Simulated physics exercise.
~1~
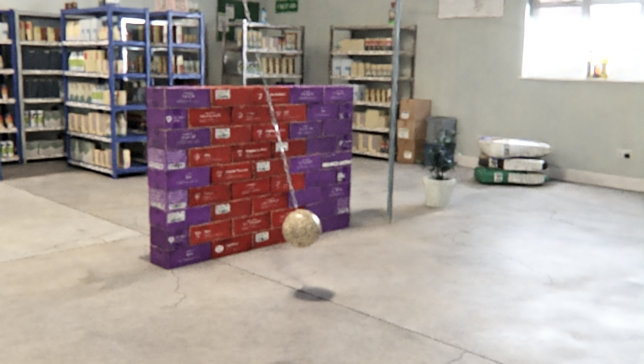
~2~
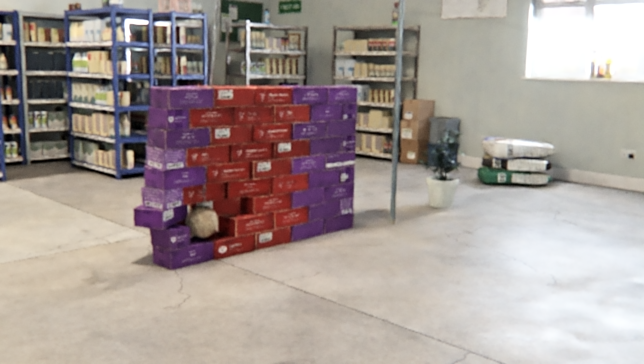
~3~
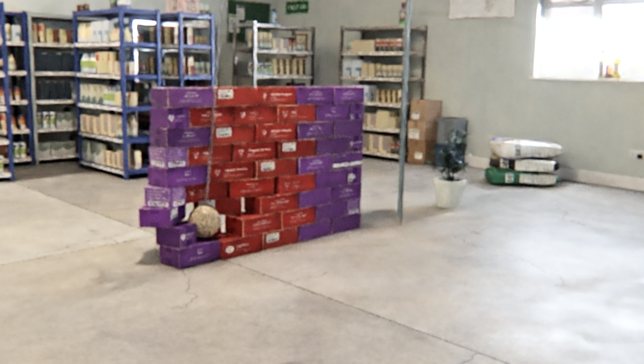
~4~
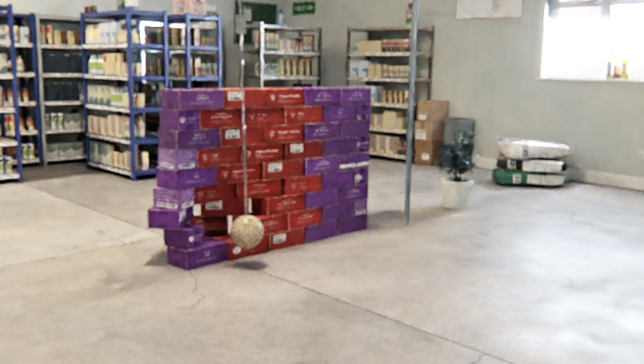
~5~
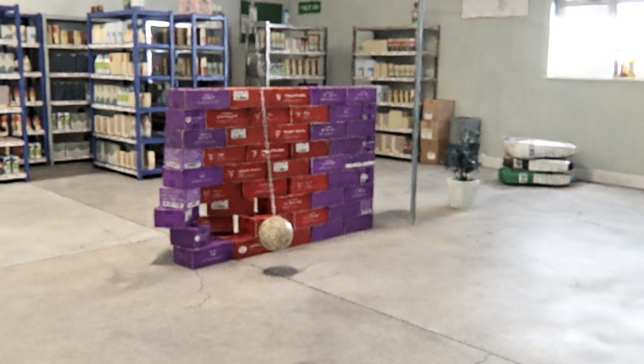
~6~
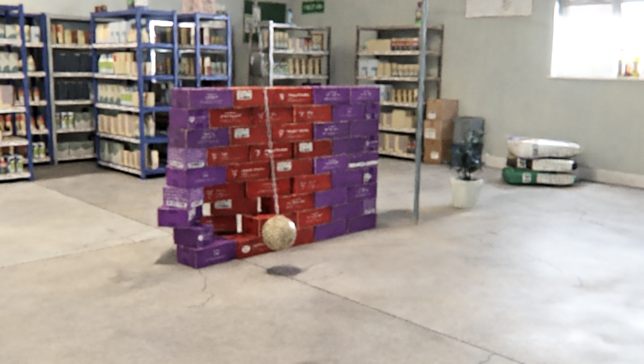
A hanging stone ball swung left into the lower part of a wall of stacked red and purple boxes, knocking a few out of line and tipping one red box, then swung back right, leaving the rest of the wall standing.
